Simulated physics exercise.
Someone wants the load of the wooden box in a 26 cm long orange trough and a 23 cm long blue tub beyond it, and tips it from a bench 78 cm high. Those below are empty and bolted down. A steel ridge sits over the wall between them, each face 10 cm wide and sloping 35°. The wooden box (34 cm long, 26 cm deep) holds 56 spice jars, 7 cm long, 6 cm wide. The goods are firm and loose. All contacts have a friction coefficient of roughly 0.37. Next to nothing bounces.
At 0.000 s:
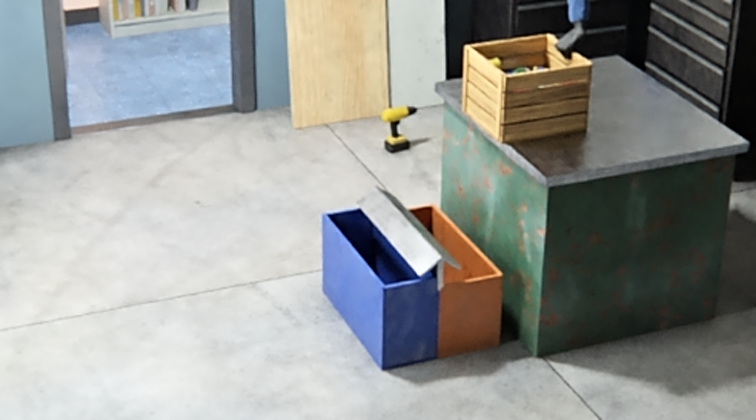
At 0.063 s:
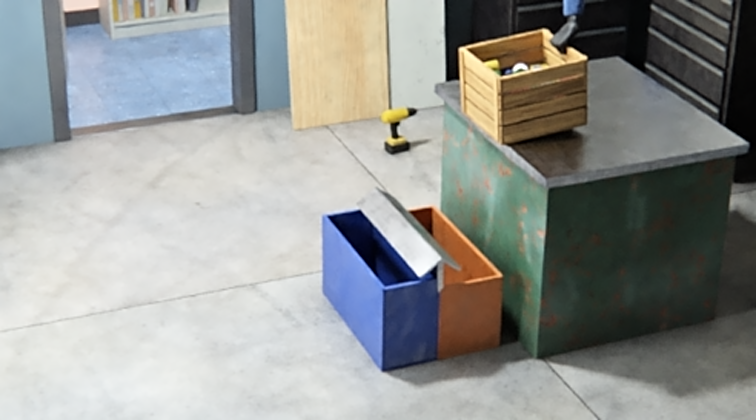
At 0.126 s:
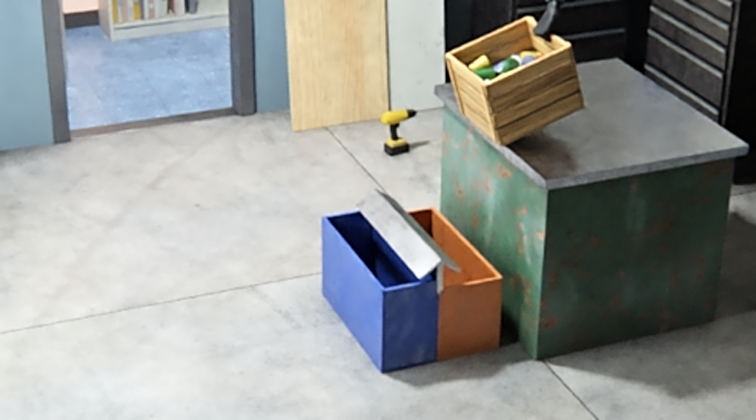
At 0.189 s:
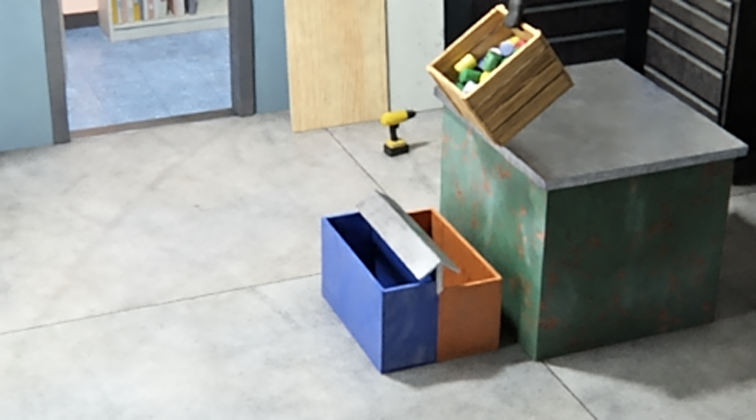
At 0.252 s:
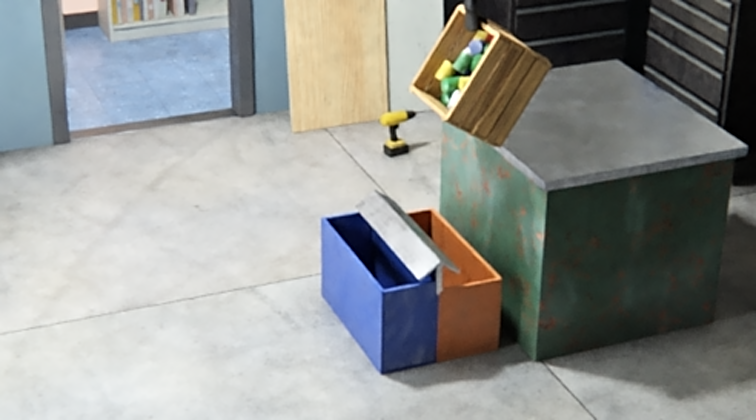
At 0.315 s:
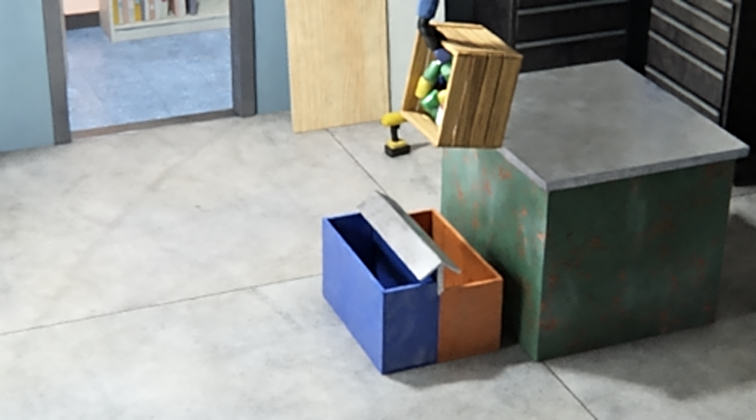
A robotic or gloved dark gripper, only its tip in view, holds a slatted wooden box of small colourful items on a grey-topped green bench, seen from above in a concrete-floored workshop. Below stand a blue tub and an orange trough with a grey ridge between, a yellow drill behind. The box tilts steadily leftward past the bench edge until nearly sideways, its contents still inside, while the camera stays still.
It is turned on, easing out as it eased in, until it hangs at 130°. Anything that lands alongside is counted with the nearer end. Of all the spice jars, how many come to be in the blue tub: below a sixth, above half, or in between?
A sixth to a half of the spice jars end in the blue tub.
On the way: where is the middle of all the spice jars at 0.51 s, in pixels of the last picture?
Around (396, 152).
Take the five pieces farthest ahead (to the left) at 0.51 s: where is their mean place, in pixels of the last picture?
Near (345, 166).
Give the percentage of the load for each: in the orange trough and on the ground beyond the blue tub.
Roughly 0 and 60 per cent.
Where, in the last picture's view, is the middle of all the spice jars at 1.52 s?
Around (254, 340).
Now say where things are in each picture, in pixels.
In the first picture (we follow the rim corner now nearest the camera), wooden box at (507, 76); blue tub at (386, 287); tilt 0°; nothing out yet.
Wooden box at (502, 78); tilt 5°, in the second picture.
Wooden box at (487, 84); tilt 17°, in the third picture.
Wooden box at (466, 96); tilt 36°, in the fourth picture.
Wooden box at (447, 117); tilt 57°, in the fifth picture.
Wooden box at (437, 143); blue tub at (386, 291); tilt 79°; nothing out yet, in the sixth picture.
After 0.51 s, tilt 128°; 25 still in the wooden box and 31 in the air.
After 0.75 s, tilt 130°; 13 in the blue tub, 20 on the ground beyond the blue tub and 23 in the air.
After 1.09 s, tilt 130°; 22 in the blue tub and 34 on the ground beyond the blue tub.
When it is over (at 1.52 s), 22 in the blue tub and 34 on the ground beyond the blue tub. Asked share, 22 of 56, 39 per cent.
